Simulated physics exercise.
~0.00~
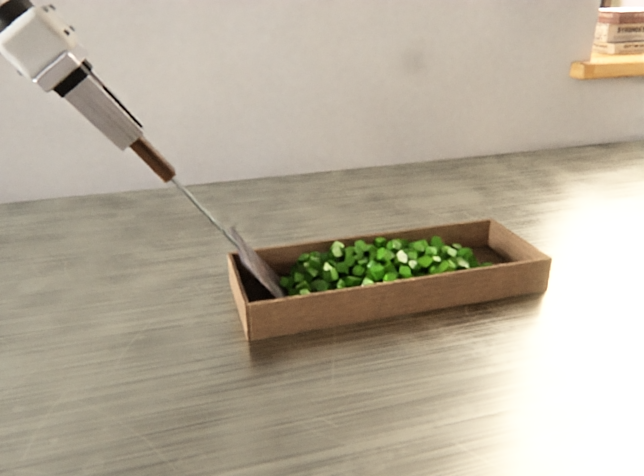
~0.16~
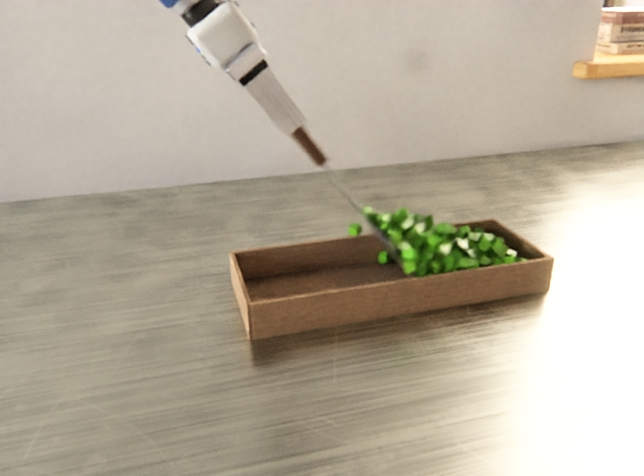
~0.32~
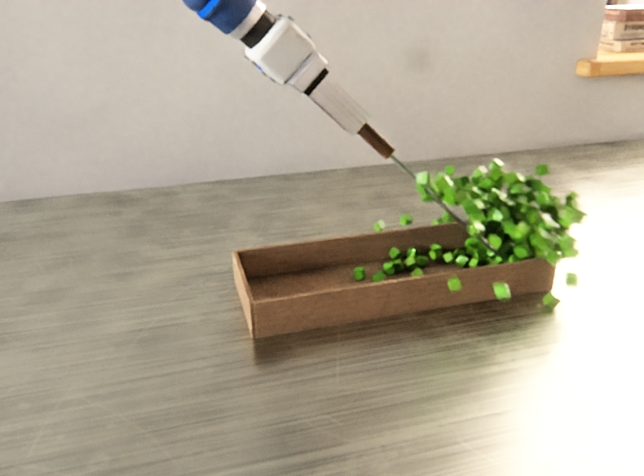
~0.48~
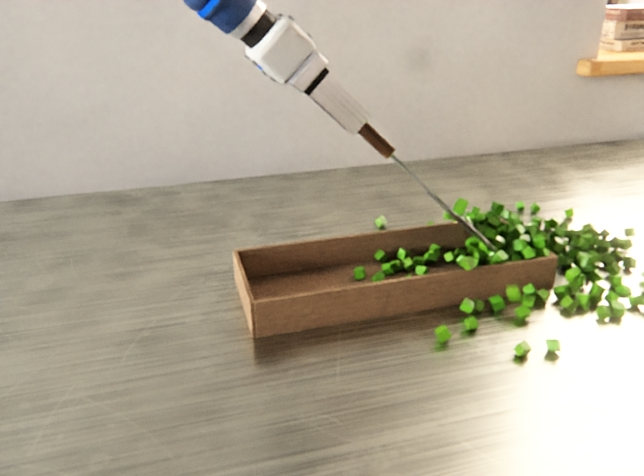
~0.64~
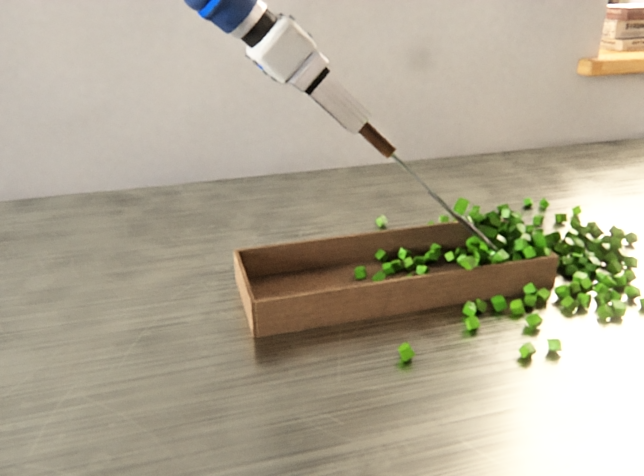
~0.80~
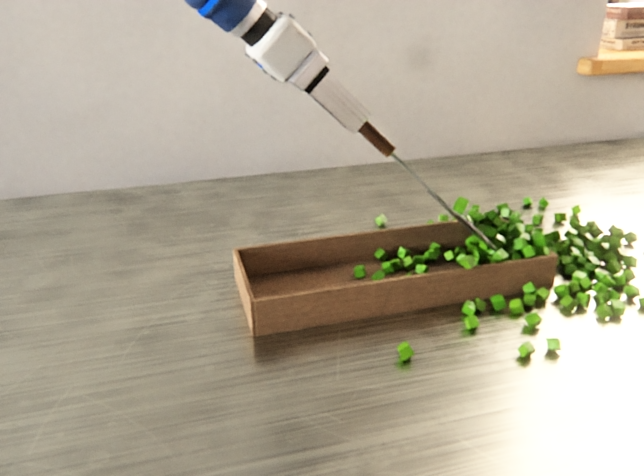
A robot arm holding a thin paddle sweeps a heap of green vegetable dice rightward along a wooden trough, flinging many over the far right end, then stops with the blade still; the dice settle, partly inside the trough and partly scattered across the table.
